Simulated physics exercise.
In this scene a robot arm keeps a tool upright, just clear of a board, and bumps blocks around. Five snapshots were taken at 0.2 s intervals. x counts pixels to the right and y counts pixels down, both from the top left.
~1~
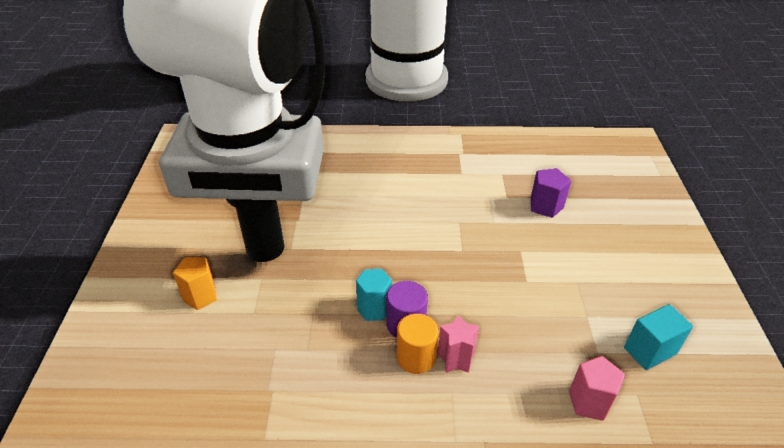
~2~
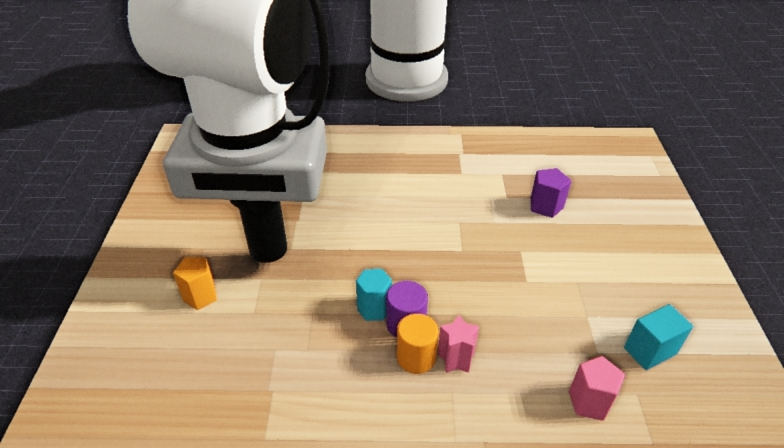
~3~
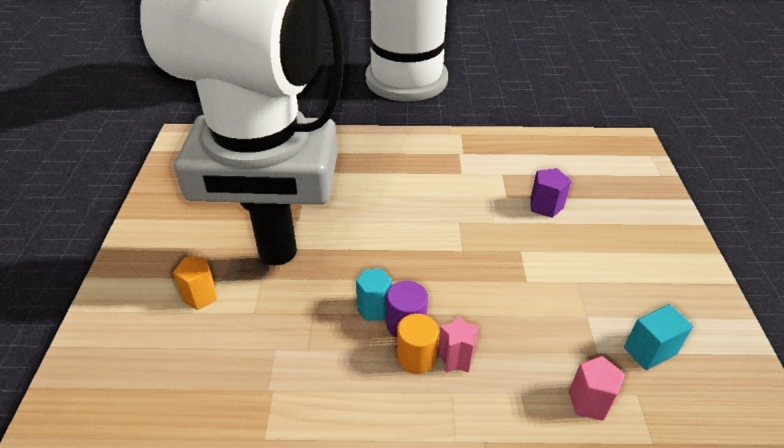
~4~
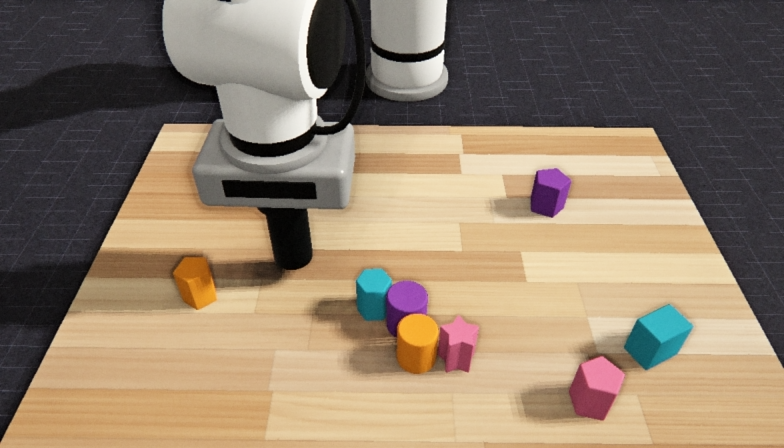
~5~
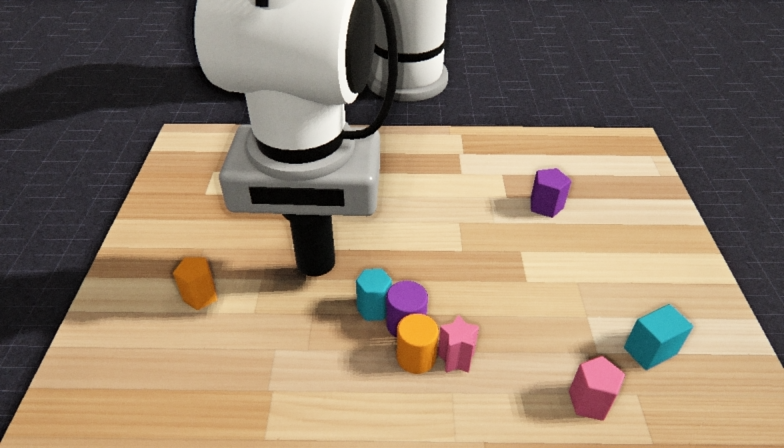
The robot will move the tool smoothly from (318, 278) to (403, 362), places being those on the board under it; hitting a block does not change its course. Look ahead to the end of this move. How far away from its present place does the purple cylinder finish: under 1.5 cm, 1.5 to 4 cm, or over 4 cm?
Displacement: 1.5 to 4 cm.
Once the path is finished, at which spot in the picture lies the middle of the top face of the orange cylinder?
The middle of its upper face will lie at (446, 345).
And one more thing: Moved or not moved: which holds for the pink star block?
Gets moved.
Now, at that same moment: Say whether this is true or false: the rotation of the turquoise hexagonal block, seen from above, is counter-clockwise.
True
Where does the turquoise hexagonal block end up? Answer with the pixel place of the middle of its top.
That would be at about pixel (402, 285).
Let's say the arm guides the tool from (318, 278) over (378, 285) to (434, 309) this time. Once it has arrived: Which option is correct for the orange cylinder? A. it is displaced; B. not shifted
A: It is displaced.
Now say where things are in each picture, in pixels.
In the first picture, tool tip (265, 249); block tops, turquoise hexagonal block (374, 280); purple cylinder (407, 295); orange cylinder (418, 329); pink star block (460, 331).
In the second picture, tool (269, 250); blocks unchanged.
In the third picture, tool (278, 252); blocks unchanged.
In the fourth picture, tool (294, 256); blocks unchanged.
In the fifth picture, tool (316, 263); turquoise hexagonal block (374, 280); purple cylinder (407, 295); orange cylinder (418, 329); pink star block (460, 331).
On the path given first. One third of the way, tool (343, 288); turquoise hexagonal block (378, 281); purple cylinder (411, 296).
Two thirds of the way, tool (372, 317); turquoise hexagonal block (402, 285), turned 60° anticlockwise; purple cylinder (437, 297).
At the end, tool (403, 347); turquoise hexagonal block (402, 285), turned 65° anticlockwise; purple cylinder (437, 297); orange cylinder (446, 345); pink star block (476, 331).
